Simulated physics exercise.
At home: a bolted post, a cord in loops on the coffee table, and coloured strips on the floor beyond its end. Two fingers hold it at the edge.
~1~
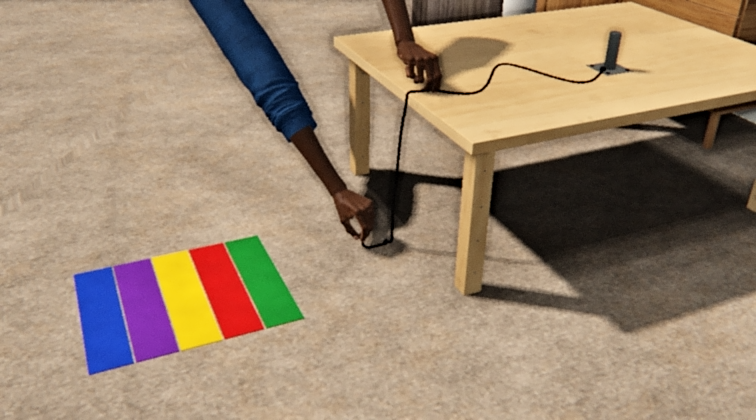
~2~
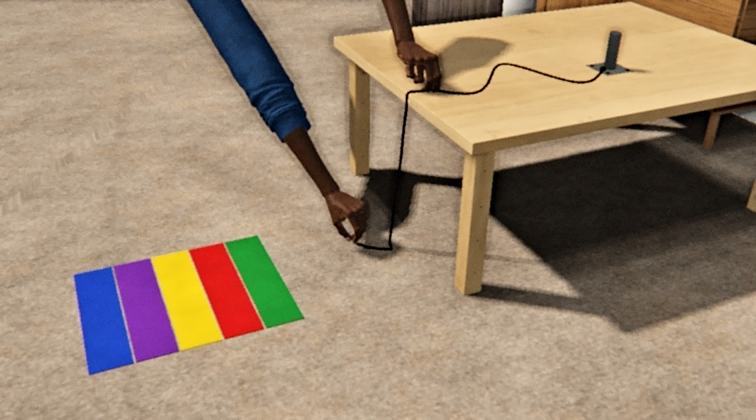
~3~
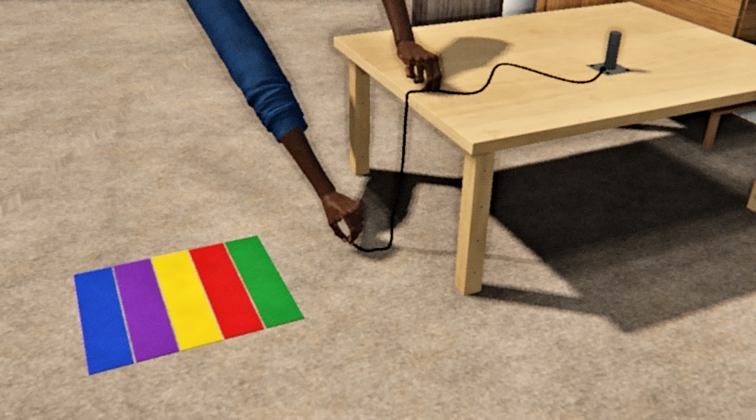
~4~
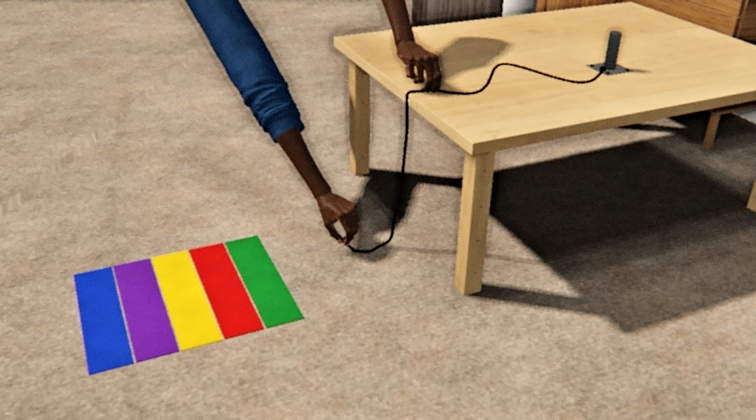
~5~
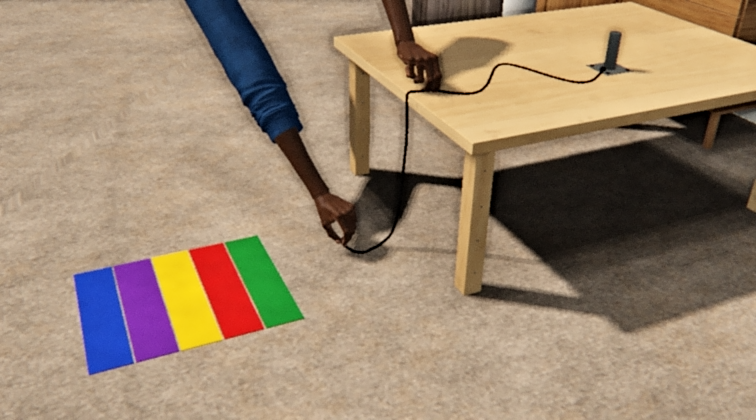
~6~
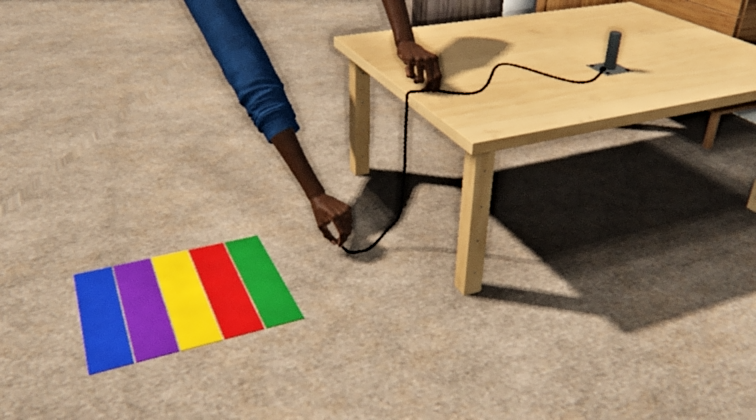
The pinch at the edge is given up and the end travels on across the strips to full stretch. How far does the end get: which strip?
The end stops over the purple strip.
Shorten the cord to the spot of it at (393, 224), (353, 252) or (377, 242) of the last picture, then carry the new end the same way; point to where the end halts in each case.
In that order: (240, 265), (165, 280) and (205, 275).
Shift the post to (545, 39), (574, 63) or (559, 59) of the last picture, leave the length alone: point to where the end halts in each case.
About (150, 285), (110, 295) and (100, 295).
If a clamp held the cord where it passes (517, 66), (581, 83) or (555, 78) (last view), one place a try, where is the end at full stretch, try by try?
Near (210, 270), (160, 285) and (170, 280).
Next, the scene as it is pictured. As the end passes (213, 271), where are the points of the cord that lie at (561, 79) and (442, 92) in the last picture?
At (536, 75), then (393, 146).
Soon after, end near (213, 271); over red.
After that, end near (168, 282); over yellow.
At the stop, end near (141, 288); over purple. It gets as far as the purple strip.
